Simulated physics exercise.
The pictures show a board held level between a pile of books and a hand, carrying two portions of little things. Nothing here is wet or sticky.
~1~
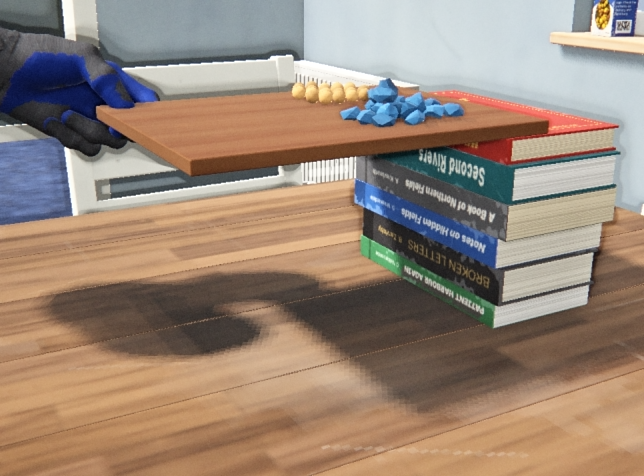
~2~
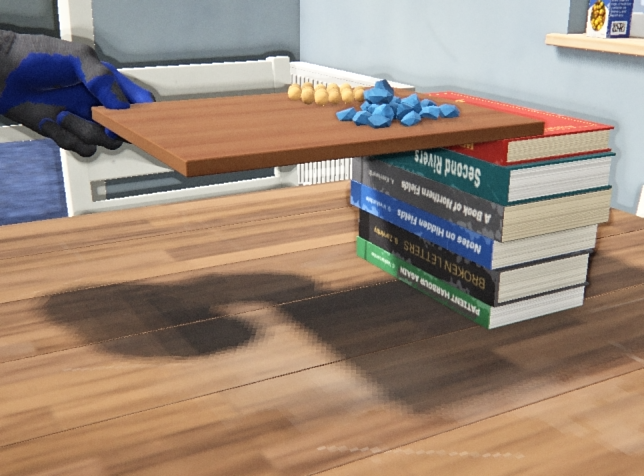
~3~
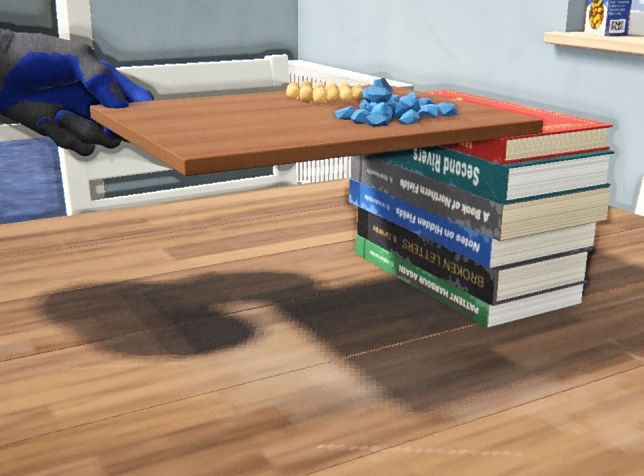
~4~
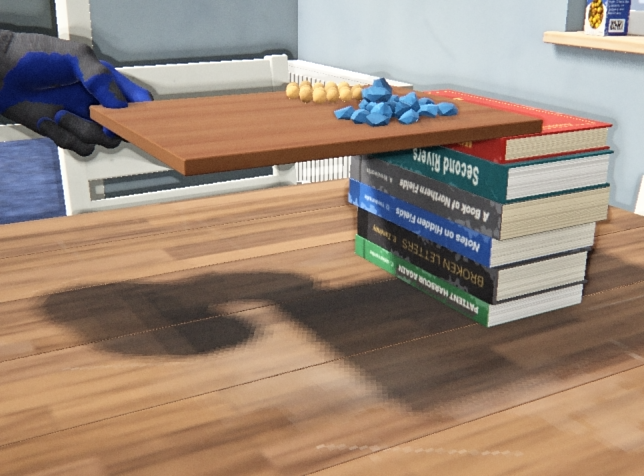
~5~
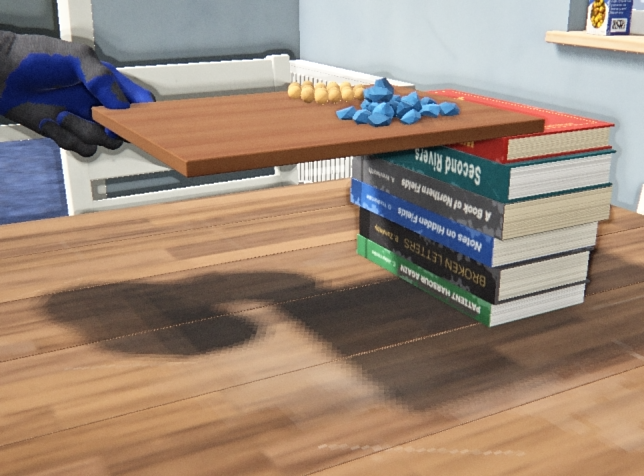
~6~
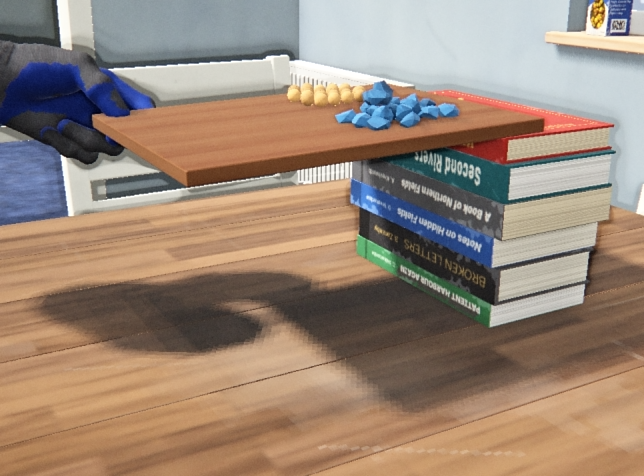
To begin with, a gloved hand at the left supports a wooden board whose other end rests on a stack of books, with blue stones and a row of small tan beads on top. The board stays almost still, then its held end dips very slightly as the hand shifts, while both groups stay put.
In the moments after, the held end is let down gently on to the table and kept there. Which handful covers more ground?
The longer run belongs to the far handful.
Then, 0.66 s after the last picture, board sloping at 16°; near handful all still on the board; far handful all still on the board.
Then, 1.37 s after the last picture, board sloping at 31°; near handful nearly all still on the board; far handful mostly one to two board lengths out.
Then, 2.22 s after the last picture, board resting at 40°; near handful mostly less than half a board's length out; far handful mostly more than two board lengths out, about half gone off the table.
By the end, board resting at 40°; near handful mostly less than half a board's length out; far handful mostly more than two board lengths out, about two thirds gone off the table; the far handful has gone farther.
